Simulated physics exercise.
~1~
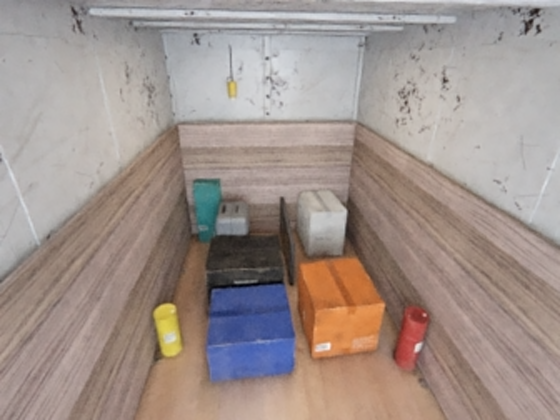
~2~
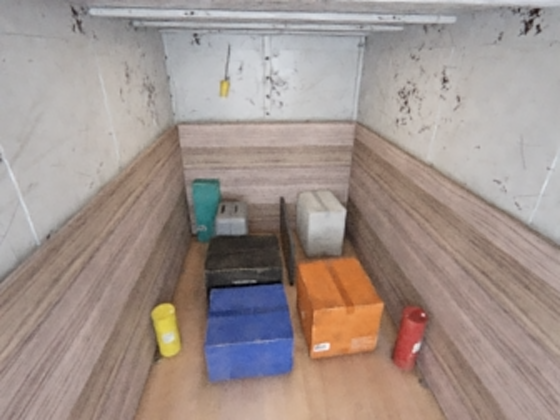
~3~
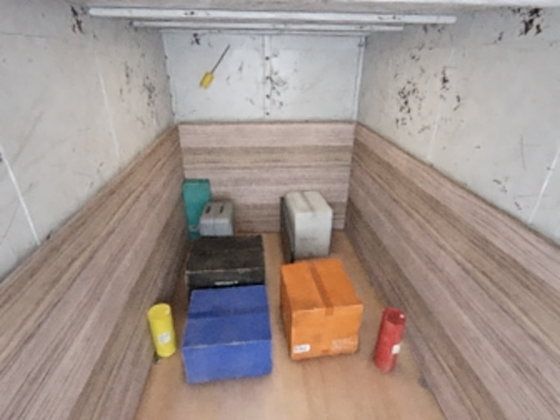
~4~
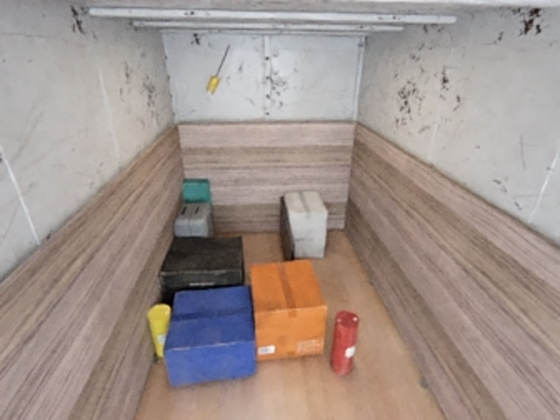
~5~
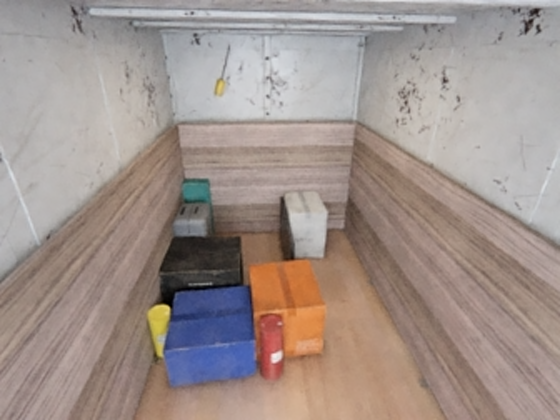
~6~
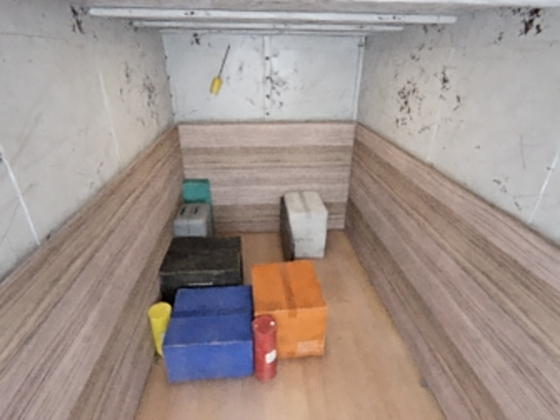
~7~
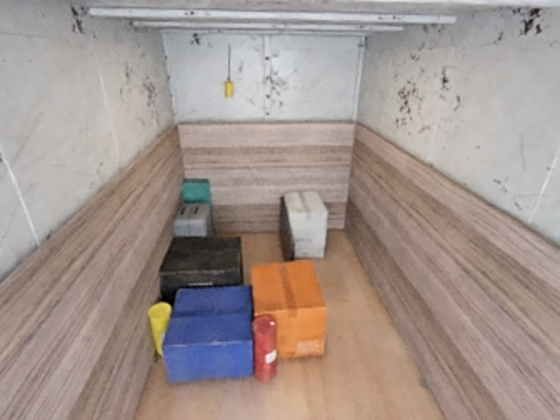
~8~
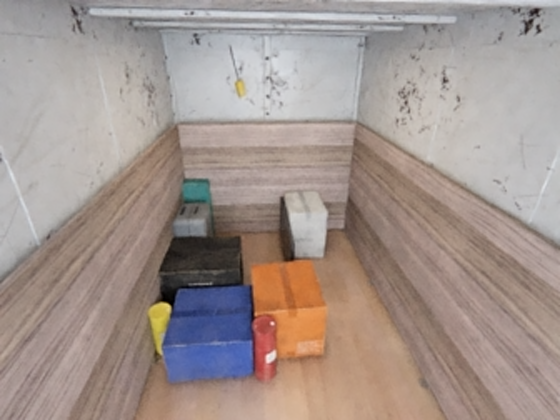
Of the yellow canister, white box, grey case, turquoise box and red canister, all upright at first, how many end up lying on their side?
None of them do. All five are still upright at the end, after the load has slid to the left.
Van load bay with boxes and canisters sliding left as a hanging lamp swings, the red canister stopping beside the blue box.
